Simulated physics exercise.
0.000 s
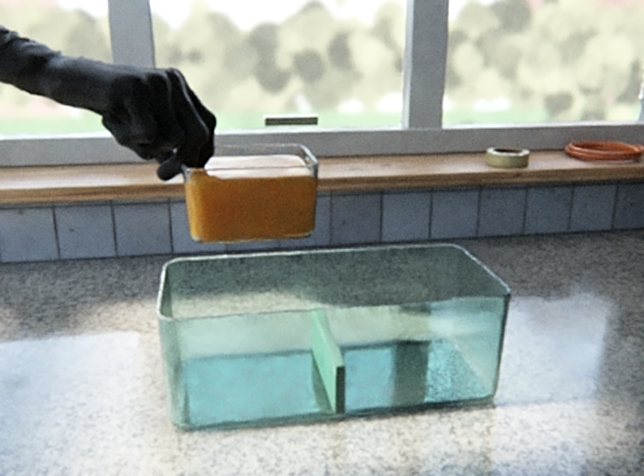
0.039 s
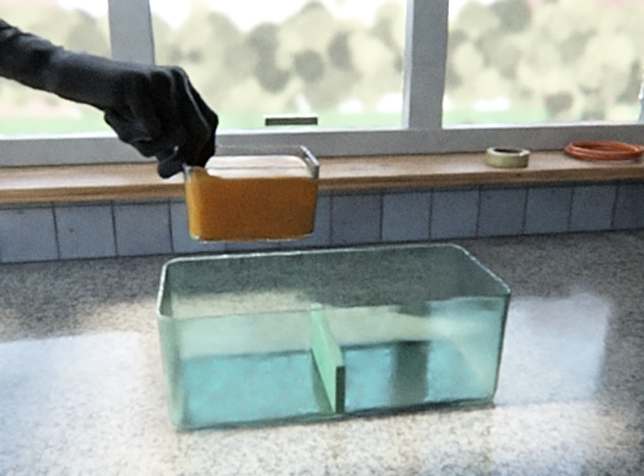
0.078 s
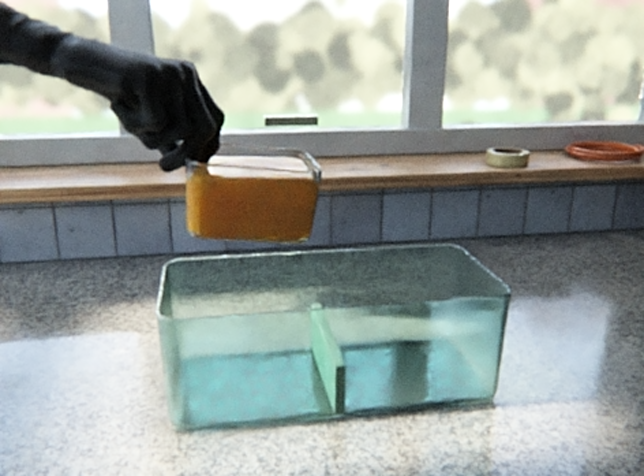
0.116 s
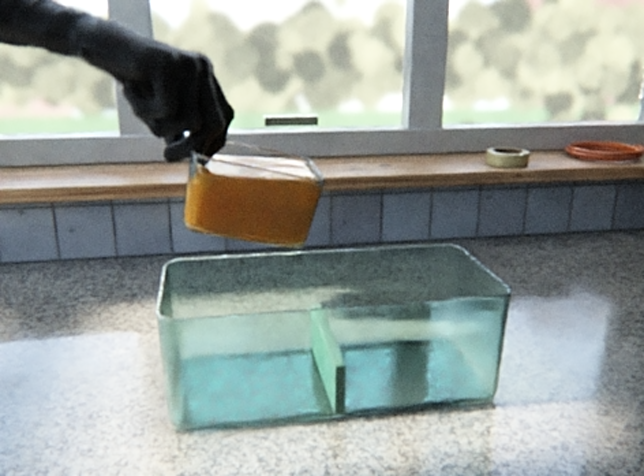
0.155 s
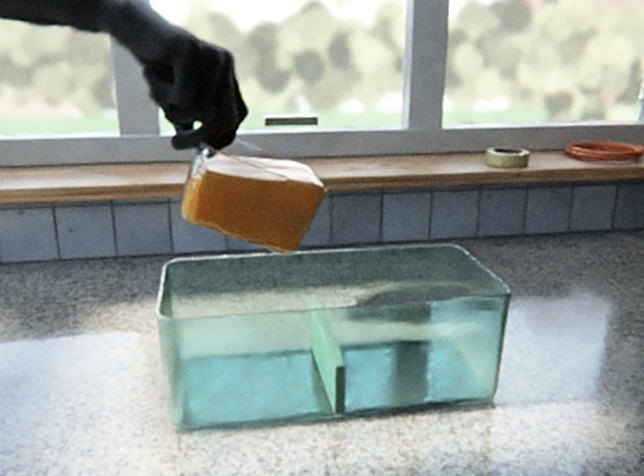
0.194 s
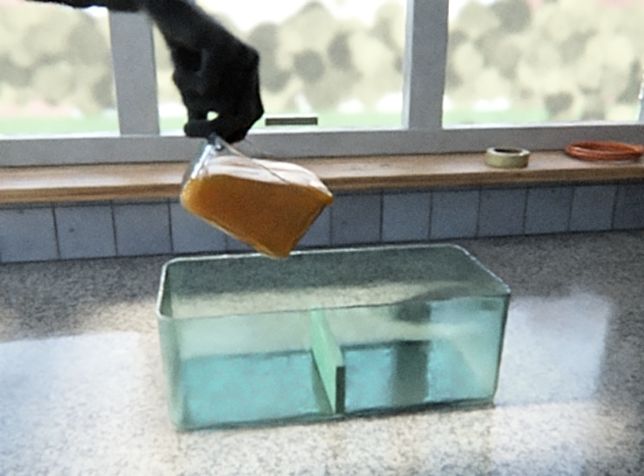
On a speckled counter by a window, a black-gloved hand held a small clear container of orange juice above a long divided basin of bluish liquid, then steadily tilted it down to the right.
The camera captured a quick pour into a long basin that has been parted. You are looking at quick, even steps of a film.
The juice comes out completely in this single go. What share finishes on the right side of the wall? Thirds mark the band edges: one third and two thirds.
I would say more than two thirds ends up on that side.
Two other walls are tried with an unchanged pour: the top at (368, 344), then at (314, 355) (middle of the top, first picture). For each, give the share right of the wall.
Around 35 percent in try one and around 80 percent in try two.
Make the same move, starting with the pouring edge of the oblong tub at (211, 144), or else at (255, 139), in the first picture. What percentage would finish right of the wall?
First try: About 10 %; second try: About 25 %.
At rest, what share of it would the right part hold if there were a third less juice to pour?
About 85 in a hundred.
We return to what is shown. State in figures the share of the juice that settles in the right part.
Some 90 parts in a hundred.
A moment on, the oblong tub is tipped on its side and 28 per cent is still to pour, 0 is left of the wall and 42 right of it.
Next, the oblong tub is tipped on its side and 7 per cent is still to pour, 6 is left of the wall and 82 right of it.
Then the oblong tub is tipped on its side and 2 per cent is still to pour, 8 is left of the wall and 88 right of it.
Later the oblong tub is tipped on its side and 0 per cent is still to pour, 10 is left of the wall and 88 right of it.
Finally, 11 per cent lies left of the wall, 88 right of it and 1 outside.
